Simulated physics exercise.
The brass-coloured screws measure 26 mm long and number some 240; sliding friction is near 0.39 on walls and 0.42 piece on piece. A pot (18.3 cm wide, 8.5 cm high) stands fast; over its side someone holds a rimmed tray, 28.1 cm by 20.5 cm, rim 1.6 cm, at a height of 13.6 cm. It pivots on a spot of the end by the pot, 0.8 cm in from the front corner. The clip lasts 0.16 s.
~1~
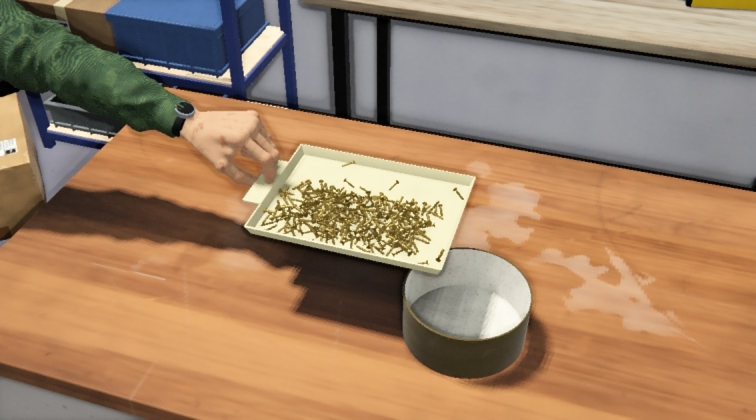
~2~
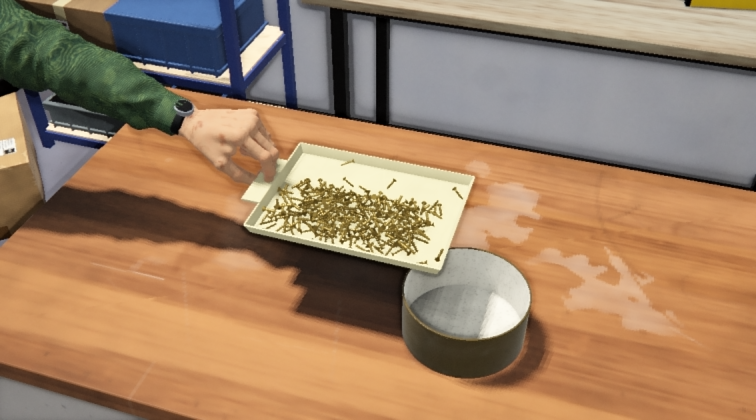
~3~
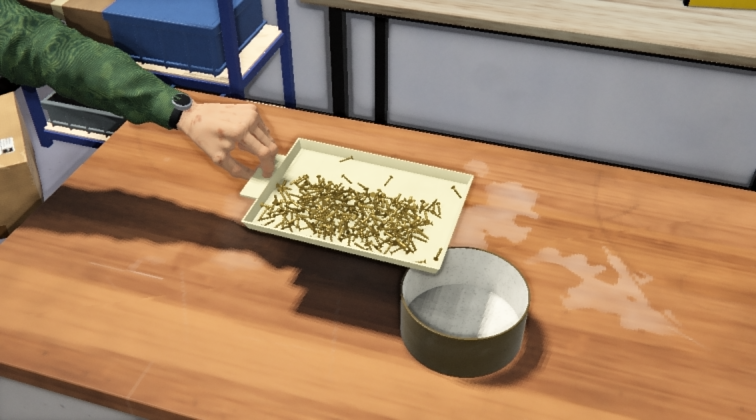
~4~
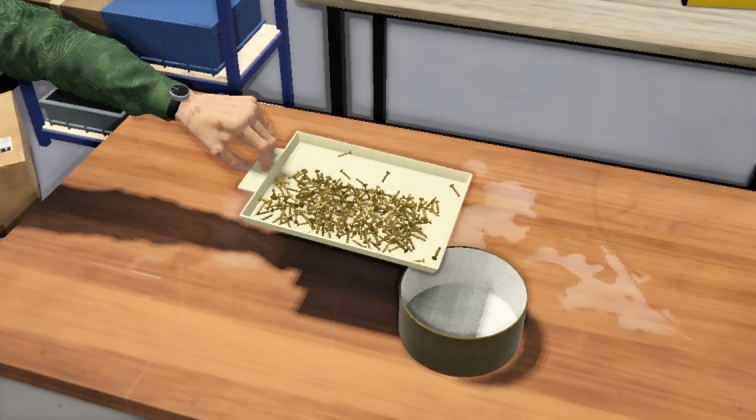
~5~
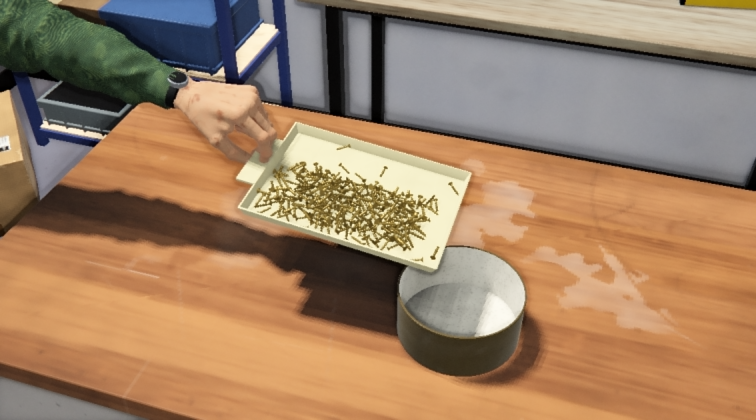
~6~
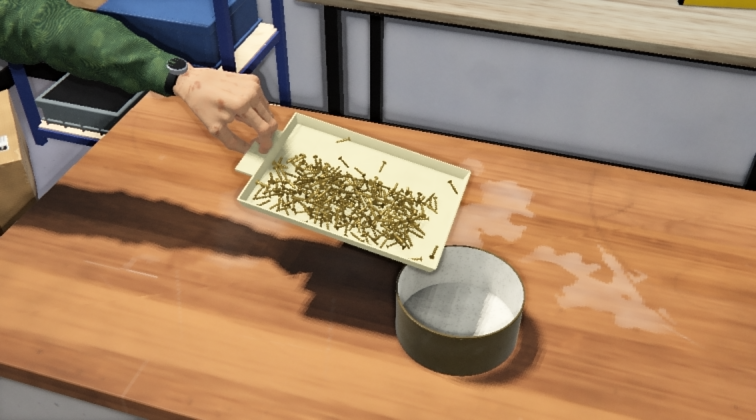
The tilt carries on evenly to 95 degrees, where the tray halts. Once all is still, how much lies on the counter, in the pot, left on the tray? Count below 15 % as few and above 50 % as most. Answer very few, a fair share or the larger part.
Counter very few, pot the larger part, tray very few.
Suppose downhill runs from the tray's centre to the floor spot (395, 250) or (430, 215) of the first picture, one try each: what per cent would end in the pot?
About 70 and 55 per cent.
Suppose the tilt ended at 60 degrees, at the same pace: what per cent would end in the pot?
It would be near 80 per cent.
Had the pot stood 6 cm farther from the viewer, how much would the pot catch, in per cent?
In that case some 65 per cent.
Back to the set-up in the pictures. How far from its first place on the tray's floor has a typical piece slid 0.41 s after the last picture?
About 8 cm.
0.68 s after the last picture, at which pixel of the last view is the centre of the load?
Near (485, 316).
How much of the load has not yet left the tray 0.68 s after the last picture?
About 10 per cent.
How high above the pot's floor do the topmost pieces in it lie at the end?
Roughly 3.5 cm.
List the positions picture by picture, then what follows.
The first picture shows tray tilt 0 degrees, front corners at (250, 225) and (438, 266); middle of the pieces at (348, 218); pot at (468, 291).
The second picture shows tray tilt 0 degrees, front corners at (249, 223) and (437, 265); middle of the pieces at (347, 217).
The third picture shows tray tilt 2 degrees, front corners at (248, 219) and (436, 265); middle of the pieces at (345, 215).
The fourth picture shows tray tilt 4 degrees, front corners at (246, 213) and (434, 264), lowest corner right front; middle of the pieces at (344, 211).
The fifth picture shows tray tilt 7 degrees, front corners at (244, 206) and (433, 264), lowest corner right front; middle of the pieces at (343, 206).
The sixth picture shows tray tilt 10 degrees, front corners at (243, 198) and (432, 264), lowest corner right front; middle of the pieces at (342, 201); pot at (460, 289).
Then, 0.41 s after the last picture, tilt 51 degrees; the tray holds 100 %, the pot 0 %.
Then, 0.68 s after the last picture, tilt 79 degrees; the tray holds 10 %, the pot 70 %.
Then, 1.05 s after the last picture, tilt 95 degrees; the tray holds 0 %, the pot 95 %.
In the end, counter 5 %, pot 95 %, tray 0 %.
